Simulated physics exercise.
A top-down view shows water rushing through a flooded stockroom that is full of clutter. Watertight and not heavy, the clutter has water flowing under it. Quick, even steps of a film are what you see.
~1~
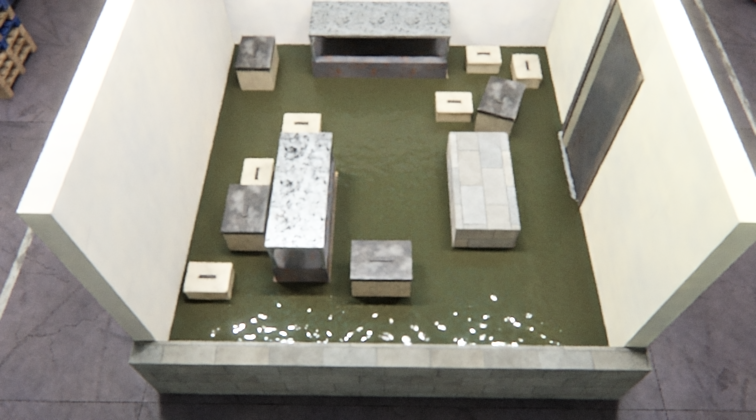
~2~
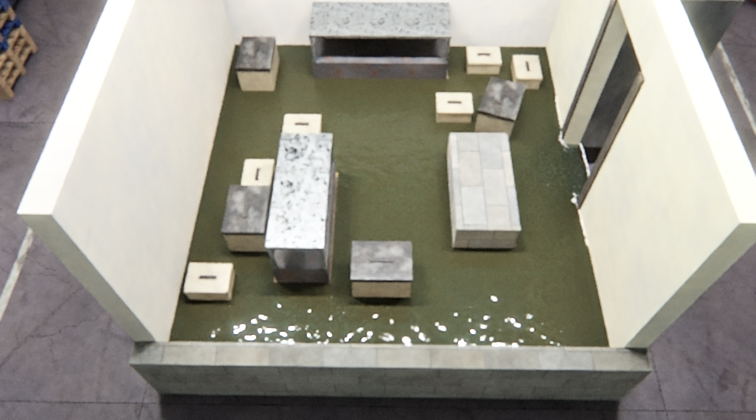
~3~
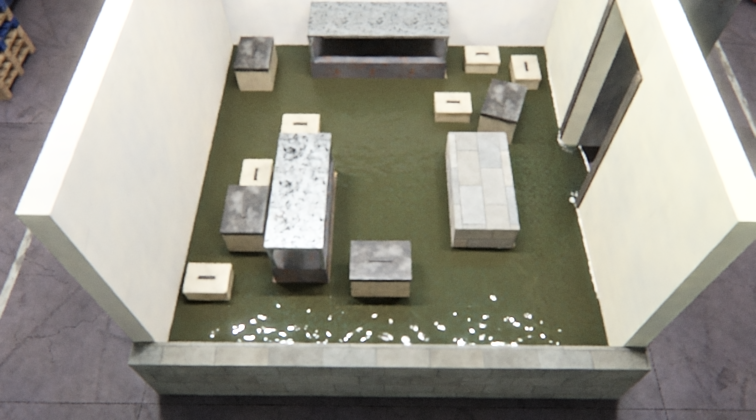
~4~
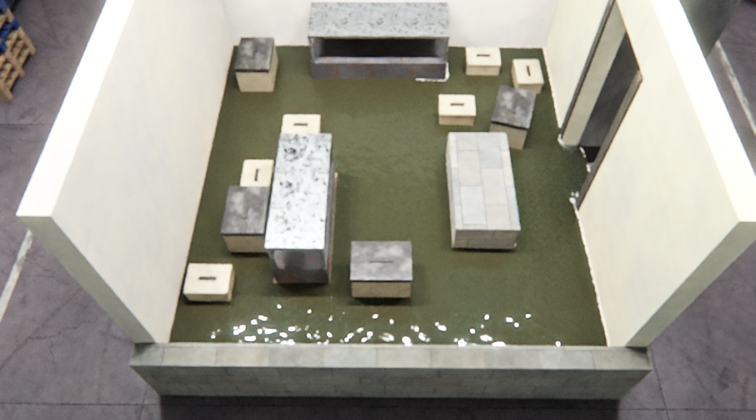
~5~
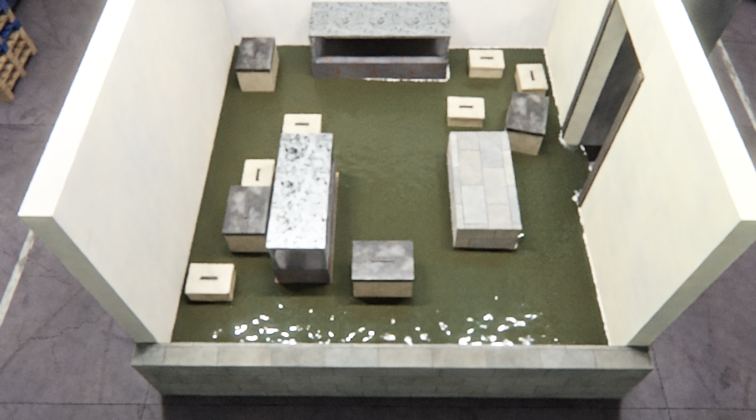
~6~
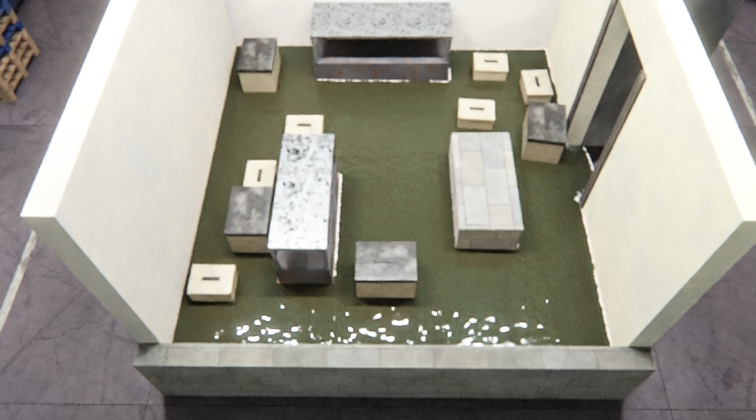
The footage shows a walled room flooded with greenish water and scattered with boxes and blocks; a panel in the right wall opens, then a dark-topped box drifts right and nearer the viewer while nearby pale boxes shift slightly.
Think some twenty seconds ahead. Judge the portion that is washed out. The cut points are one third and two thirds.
The share is one third to two thirds.
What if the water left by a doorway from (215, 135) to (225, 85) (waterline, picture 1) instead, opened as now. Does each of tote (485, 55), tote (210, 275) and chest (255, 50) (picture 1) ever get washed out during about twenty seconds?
One by one as named: Doesn't escape, gets away and gets away.
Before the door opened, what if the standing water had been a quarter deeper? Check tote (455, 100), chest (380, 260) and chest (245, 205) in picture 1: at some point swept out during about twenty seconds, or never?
In that order: Carried outside, through, inside.
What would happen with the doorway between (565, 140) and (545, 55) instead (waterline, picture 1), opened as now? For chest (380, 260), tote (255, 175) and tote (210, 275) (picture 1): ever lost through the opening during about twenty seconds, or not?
Outcome for each, in the order asked: Not flushed / flushed / not flushed.
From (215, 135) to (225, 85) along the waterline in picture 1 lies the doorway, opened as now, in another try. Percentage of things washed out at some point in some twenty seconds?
About 60 %.
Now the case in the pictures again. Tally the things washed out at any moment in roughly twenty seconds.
My count comes to 5.
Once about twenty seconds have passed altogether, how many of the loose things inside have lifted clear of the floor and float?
The tally stands at 5.
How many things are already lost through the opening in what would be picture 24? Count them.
By then the total stands at 3.
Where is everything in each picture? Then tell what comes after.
A chest at (502, 97) floats; a tote at (527, 66), afloat; 0 of 10 have shifted, in the first frame.
A chest at (503, 97) floats; a tote at (527, 67), afloat; 0 of 10 have shifted, in the second frame.
A chest at (505, 99) floats, close to its start; a tote at (526, 67), afloat; 0 of 10 have shifted, in the third frame.
A chest at (514, 106), afloat, close to its start; a tote at (528, 71) floats, close to its start; 2 of 10 have shifted, in the fourth frame.
A chest at (528, 112) floats, a stride from its start; a tote at (532, 76), afloat, close to its start; 4 of 10 have shifted, in the fifth frame.
A chest at (547, 121), afloat, a stride from its start; a tote at (537, 82) floats, close to its start; 4 of 10 have shifted, in the sixth frame.
A moment on, 1 of 10 are out; 9 afloat.
Next, 3 of 10 are out; 7 afloat.
Later, 4 of 10 are out; 6 afloat.
In the end, 5 of 10 are out; 5 afloat.
